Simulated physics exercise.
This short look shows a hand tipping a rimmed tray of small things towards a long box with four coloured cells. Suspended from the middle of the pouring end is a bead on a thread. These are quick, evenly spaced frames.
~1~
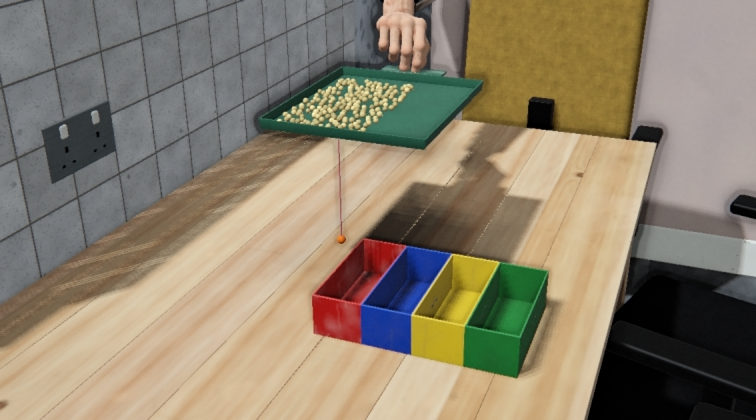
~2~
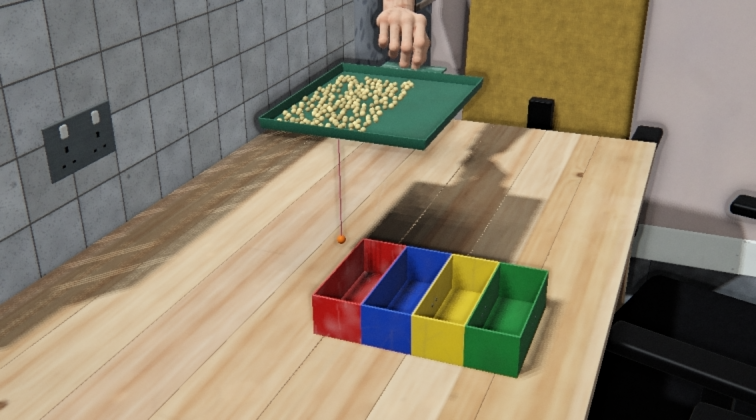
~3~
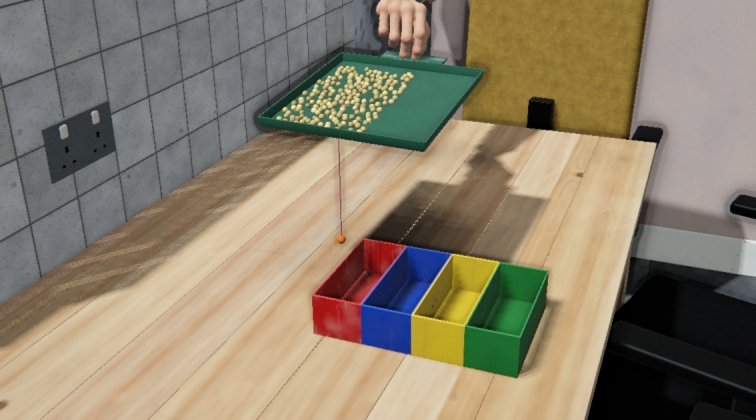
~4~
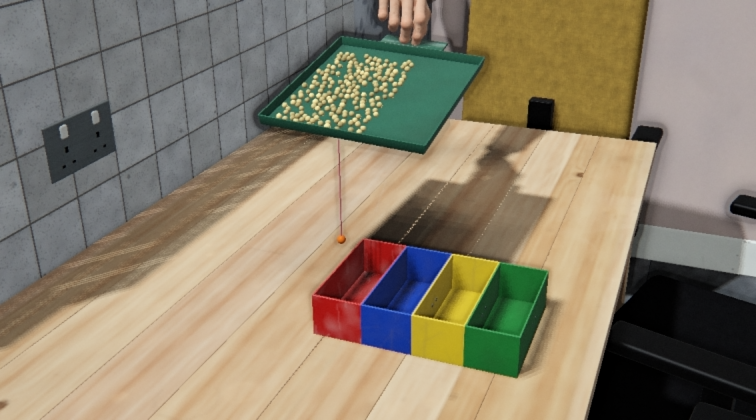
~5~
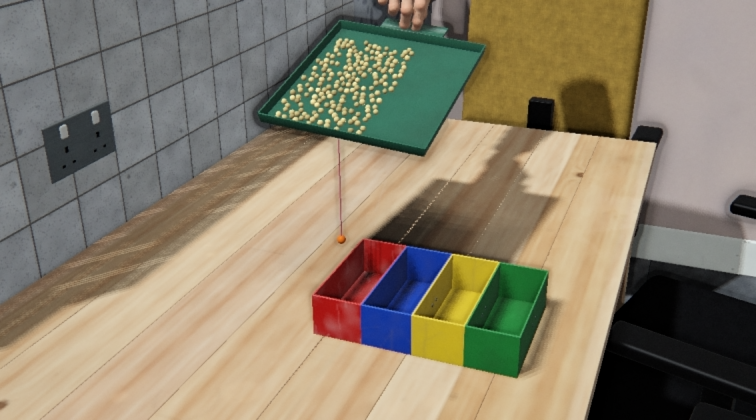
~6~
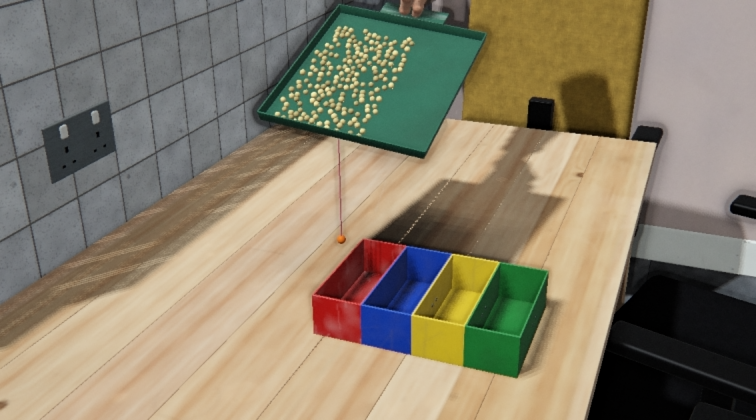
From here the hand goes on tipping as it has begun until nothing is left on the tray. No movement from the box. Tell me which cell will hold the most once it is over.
The blue cell will hold the most.
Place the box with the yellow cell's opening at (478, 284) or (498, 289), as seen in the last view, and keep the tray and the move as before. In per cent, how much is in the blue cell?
That makes 30 per cent, followed by 10 per cent.
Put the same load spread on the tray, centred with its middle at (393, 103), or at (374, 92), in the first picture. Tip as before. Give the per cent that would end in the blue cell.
It's 60 percent the first time and 60 percent the second.
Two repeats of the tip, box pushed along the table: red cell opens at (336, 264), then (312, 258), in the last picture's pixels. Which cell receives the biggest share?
The first placement favours the blue cell, while the second favours the cell in yellow.
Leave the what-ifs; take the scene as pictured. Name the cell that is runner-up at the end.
Rank two - the cell in red.
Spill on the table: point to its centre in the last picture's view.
(301, 322), about.
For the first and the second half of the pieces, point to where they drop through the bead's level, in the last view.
(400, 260), then (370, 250).
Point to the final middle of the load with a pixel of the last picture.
Near (387, 310), more or less.
Soon after the last picture, tray tipped steeply; most on the tray; a stray few in the blue cell; a stray few in the yellow cell; a stray few in the red cell; about a quarter falling or outside the box.
A little later, tray tipped past a quarter turn; about a third on the tray; about a quarter in the blue cell; a small part in the red cell; a stray few in the yellow cell; a stray few in the green cell; about a third falling or outside the box.
Later still, tray tipped past a quarter turn; about half in the blue cell; about a third in the red cell; a small part in the yellow cell; a stray few in the green cell; about a quarter falling or outside the box.
At rest, tray tipped past a quarter turn; about half in the blue cell; about a third in the red cell; a small part in the yellow cell; a stray few in the green cell; about a quarter outside the box.
